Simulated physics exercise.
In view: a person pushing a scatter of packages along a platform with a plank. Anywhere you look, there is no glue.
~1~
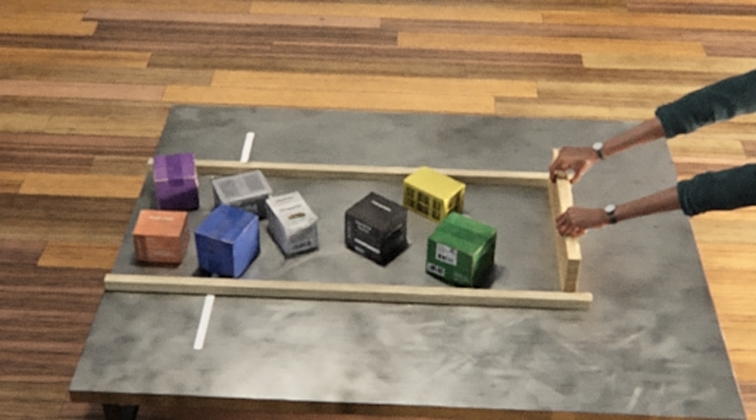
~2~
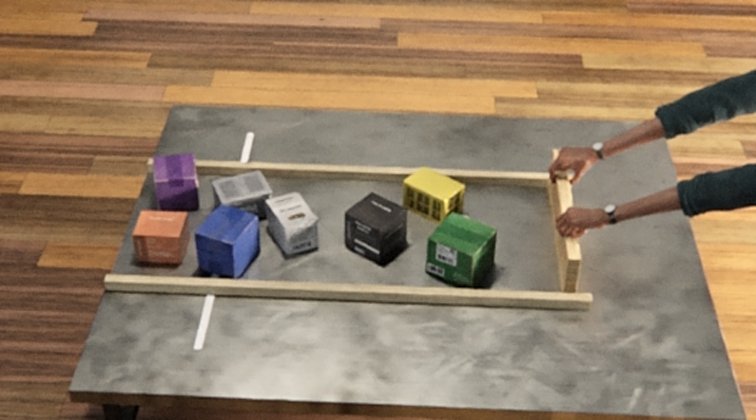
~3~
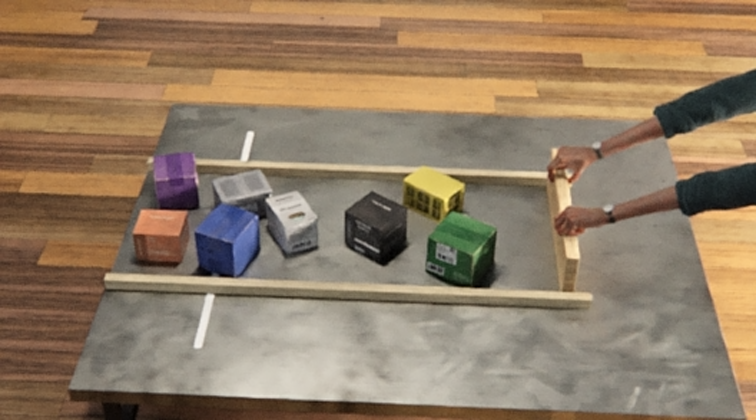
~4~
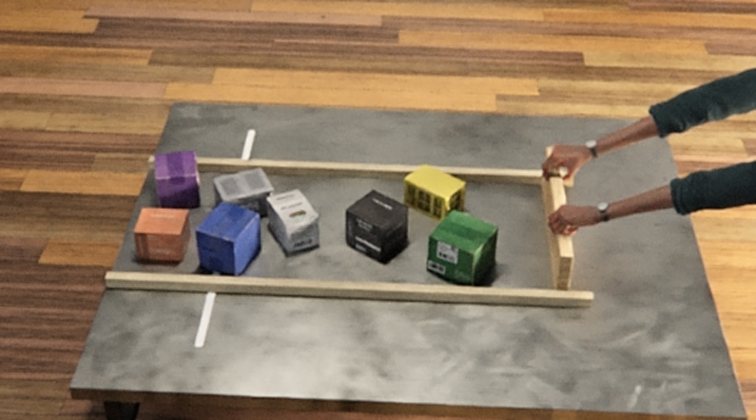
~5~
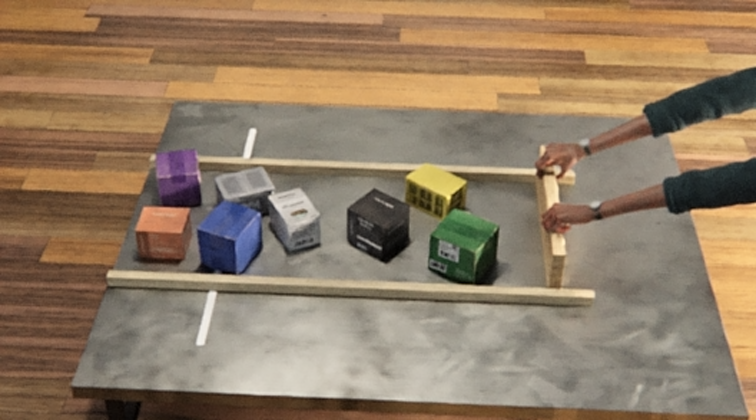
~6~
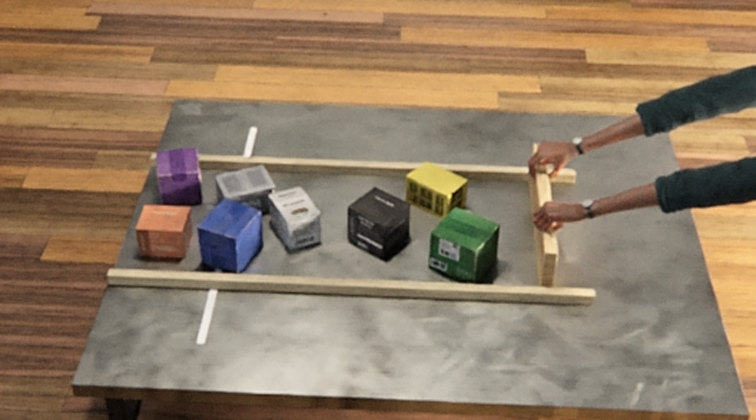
Two hands held a wooden plank upright at the right end of a railed lane on a gray table, then slid it slightly left toward the scattered colored boxes, which stayed almost still.
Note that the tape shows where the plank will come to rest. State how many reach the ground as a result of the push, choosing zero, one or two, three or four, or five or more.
Only one or two are pushed off.
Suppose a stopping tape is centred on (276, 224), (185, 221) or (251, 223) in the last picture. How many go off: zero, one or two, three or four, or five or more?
Well, it comes out as no fall at all, five or more and 1 or 2, in that order.
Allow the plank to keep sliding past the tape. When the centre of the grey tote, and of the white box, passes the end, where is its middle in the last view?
(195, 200) and (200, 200), roughly.
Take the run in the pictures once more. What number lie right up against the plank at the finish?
The number is 3.
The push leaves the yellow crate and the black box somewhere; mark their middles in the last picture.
Going in order: First (223, 172), then (200, 202).
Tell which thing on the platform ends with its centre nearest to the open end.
Nearest at the end: The blue box.
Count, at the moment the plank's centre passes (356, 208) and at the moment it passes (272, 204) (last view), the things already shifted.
4, then 8.
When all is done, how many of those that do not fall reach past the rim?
The answer comes to 1.
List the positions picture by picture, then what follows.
In the first frame, purple parcel (176, 183); orange box (162, 236); blue box (228, 241); plank (563, 221); tape (227, 228).
In the second frame, orange box (162, 237); green parcel (461, 250).
In the third frame, blue box (228, 241); plank (562, 220).
In the fourth frame, purple parcel (177, 180); yellow crate (434, 194).
In the fifth frame, orange box (164, 233); white box (295, 219).
In the sixth frame, purple parcel (179, 177); orange box (165, 231); blue box (231, 237); plank (542, 215); tape (230, 222).
Soon after, none off yet; purple parcel at rest near (179, 177); orange box at rest near (165, 231); blue box at rest near (231, 237).
Then, none off yet; purple parcel at rest near (179, 177); orange box at rest near (165, 231); blue box moved a little near (222, 239).
By the end, the number that fall off is one or two; fallen, orange box and purple parcel.
